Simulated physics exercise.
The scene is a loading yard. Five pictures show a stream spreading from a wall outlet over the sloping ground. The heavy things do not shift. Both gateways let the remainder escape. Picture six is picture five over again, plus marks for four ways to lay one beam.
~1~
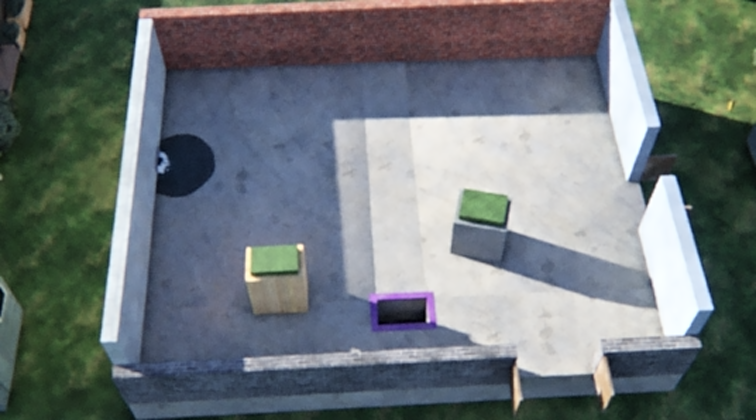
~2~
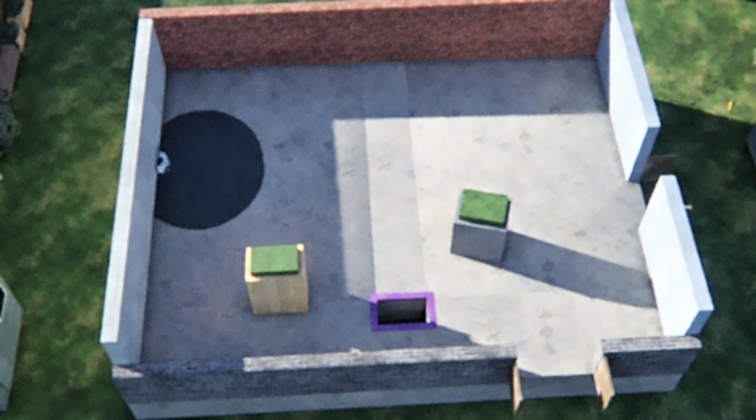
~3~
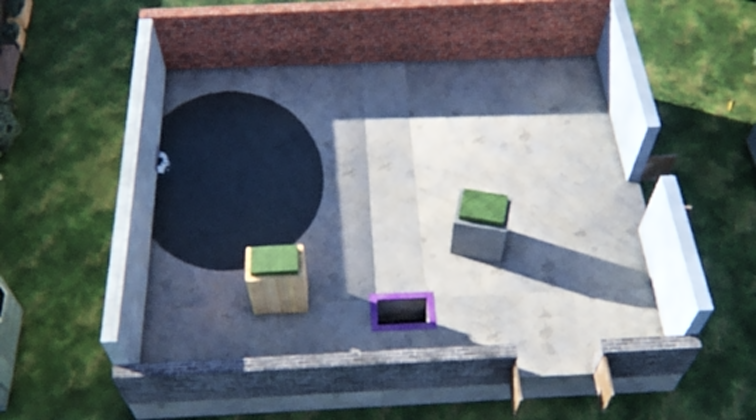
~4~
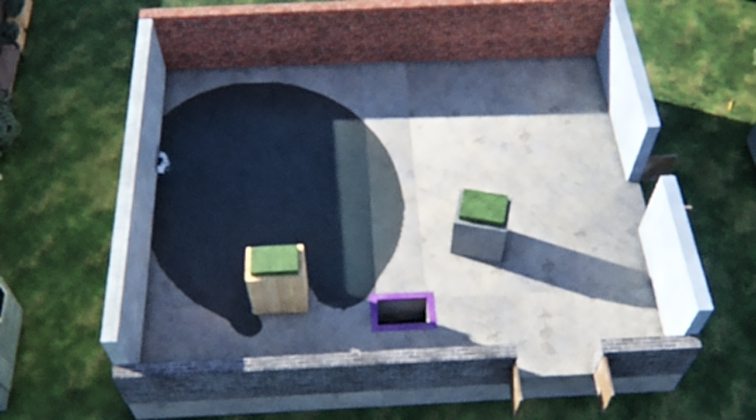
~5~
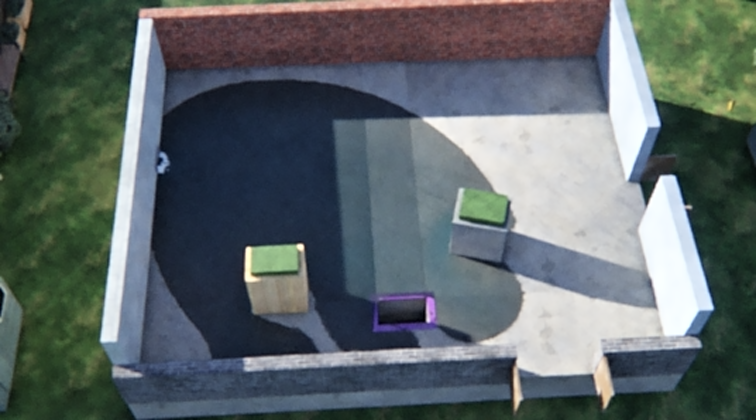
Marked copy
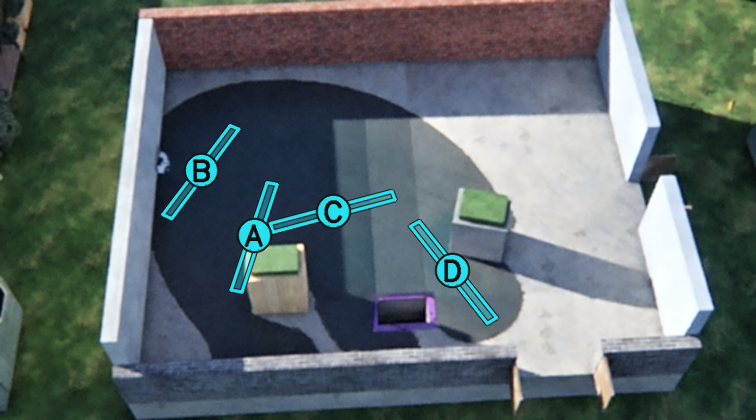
To begin with, a small dark wet patch sits by the left wall of a walled yard, seen from above. It spreads steadily outward across the pale floor, surrounding the wooden planter, then reaches the purple-rimmed drain pit and the grey planter as it covers much of the yard.
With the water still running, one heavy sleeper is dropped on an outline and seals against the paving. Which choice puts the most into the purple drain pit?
D is best.
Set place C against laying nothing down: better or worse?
It is worse.
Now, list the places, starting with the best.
Best to worst: D, A, C, B.
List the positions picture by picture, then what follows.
In the first frame, outfall at (157, 160); purple drain pit at (403, 311); open gate at (551, 363); open gate at (633, 205); front seen at (208, 168), 2 % of the ground wet; purple drain pit still dry.
In the second frame, front seen at (260, 169), 8 % of the ground wet; purple drain pit still dry.
In the third frame, front seen at (310, 213), 17 % of the ground wet; purple drain pit still dry.
In the fourth frame, front seen at (384, 263), 31 % of the ground wet; purple drain pit still dry.
In the fifth frame, front seen at (505, 326), 48 % of the ground wet; purple drain pit taking water.
On the marked copy, A from (236, 291) to (272, 183); B from (167, 216) to (234, 127); C from (271, 227) to (393, 195); D from (414, 223) to (491, 320).
For place A, about 21 % of the stream goes into the purple drain pit, about 76 % out by the gates.
For place B, about 9 % of the stream goes into the purple drain pit, about 86 % out by the gates.
For place C, about 12 % of the stream goes into the purple drain pit, about 85 % out by the gates.
For place D, about 32 % of the stream goes into the purple drain pit, about 65 % out by the gates.
